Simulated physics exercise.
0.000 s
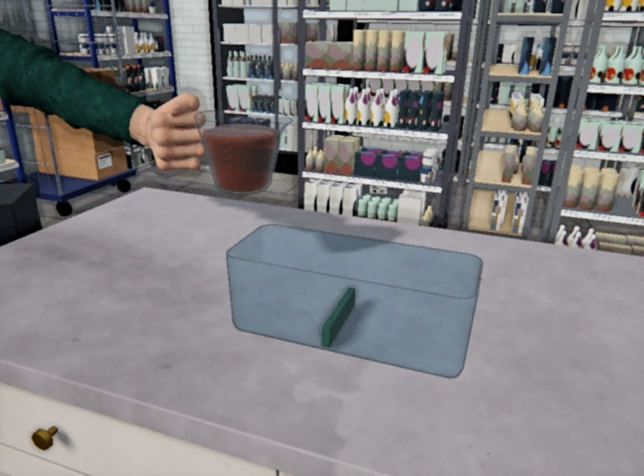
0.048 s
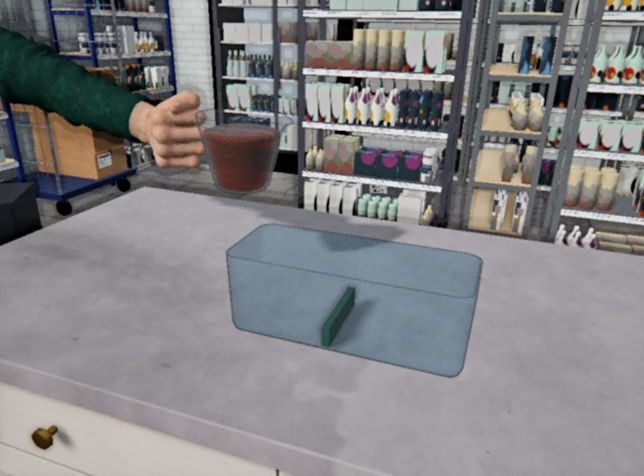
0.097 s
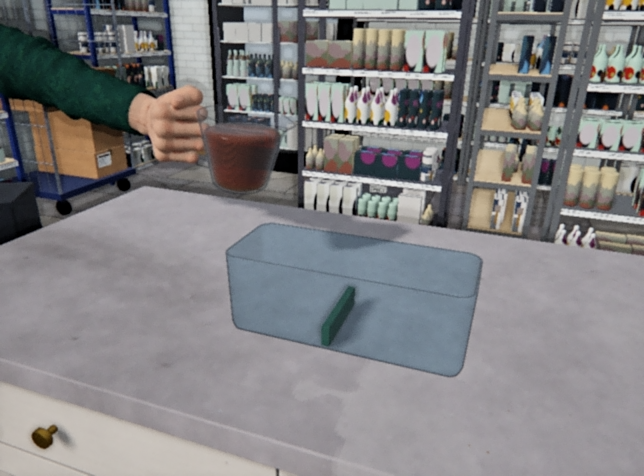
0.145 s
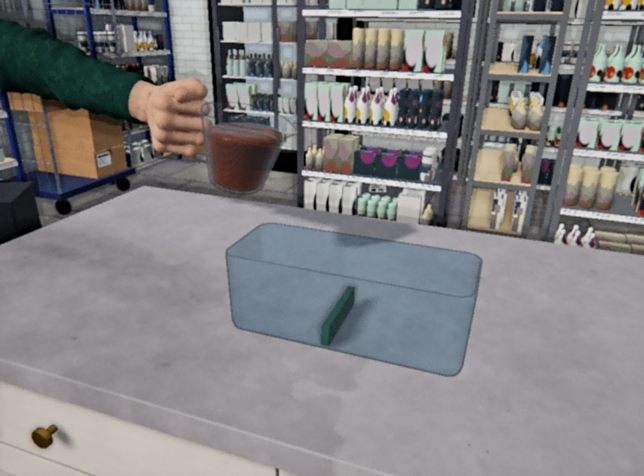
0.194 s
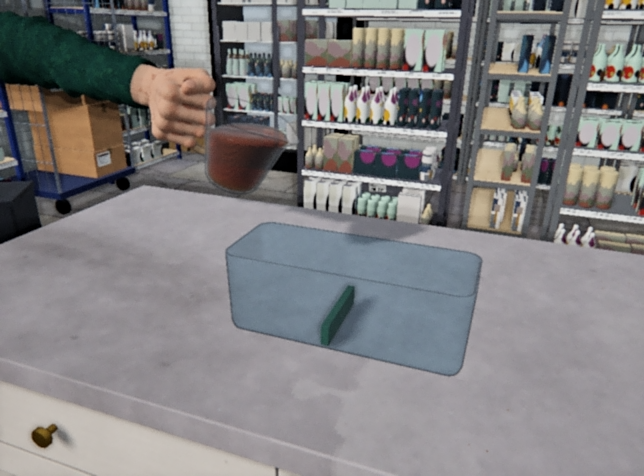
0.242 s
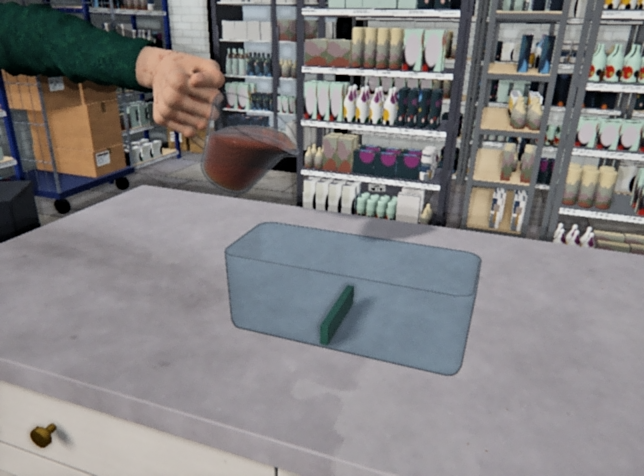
At the start, a hand in a green sleeve holds a clear jug of reddish-brown tea upright, above and to the left of an empty oblong basin with a low green wall across its floor. The hand then tilts the jug gradually to the right, the tea shifting toward its lowered rim.
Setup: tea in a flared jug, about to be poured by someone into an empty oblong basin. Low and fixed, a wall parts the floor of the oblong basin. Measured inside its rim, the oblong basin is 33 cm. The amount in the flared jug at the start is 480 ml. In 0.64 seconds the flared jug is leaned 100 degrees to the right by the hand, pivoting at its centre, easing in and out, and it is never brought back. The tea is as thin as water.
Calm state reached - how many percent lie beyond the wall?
17 percent, roughly.
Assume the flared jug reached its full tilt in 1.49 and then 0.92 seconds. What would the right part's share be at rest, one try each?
Try 1: Approx. 30 %; try 2: Approx. 20 %.
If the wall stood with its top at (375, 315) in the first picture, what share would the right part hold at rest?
Roughly 10 %.
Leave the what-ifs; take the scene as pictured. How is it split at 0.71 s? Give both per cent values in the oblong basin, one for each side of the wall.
About 76 % left, 10 % right.
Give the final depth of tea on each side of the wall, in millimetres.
Final reading - left some 22 mm, right some 4 mm.
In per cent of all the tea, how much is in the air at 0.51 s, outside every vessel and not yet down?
It comes to about 28 percent.
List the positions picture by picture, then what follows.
The first frame shows tilt 0°; pouring edge (292, 121); surface from (210, 128) to (278, 134); the oblong basin's rim runs from (245, 239) to (480, 278); the wall's top is at (340, 307).
The second frame shows tilt 1°; pouring edge (292, 122); surface from (211, 127) to (278, 134).
The third frame shows tilt 6°; pouring edge (295, 126); surface from (211, 125) to (279, 134).
The fourth frame shows tilt 12°; pouring edge (297, 133); surface from (213, 125) to (283, 137).
The fifth frame shows tilt 21°; pouring edge (300, 143); surface from (215, 127) to (288, 140).
The sixth frame shows tilt 31°; pouring edge (300, 155); surface from (215, 133) to (295, 144).
By 0.51 s the tilt is 90° and 44 per cent is still to pour, 23 is left of the wall and 5 right of it.
By 0.71 s the tilt is 100° and 6 per cent is still to pour, 76 is left of the wall and 9 right of it.
By 0.92 s the tilt is 100° and 0 per cent is still to pour, 81 is left of the wall and 15 right of it.
By 1.14 s the tilt is 100° and 0 per cent is still to pour, 81 is left of the wall and 16 right of it.
At rest 81 per cent lies left of the wall, 17 right of it and 3 outside.
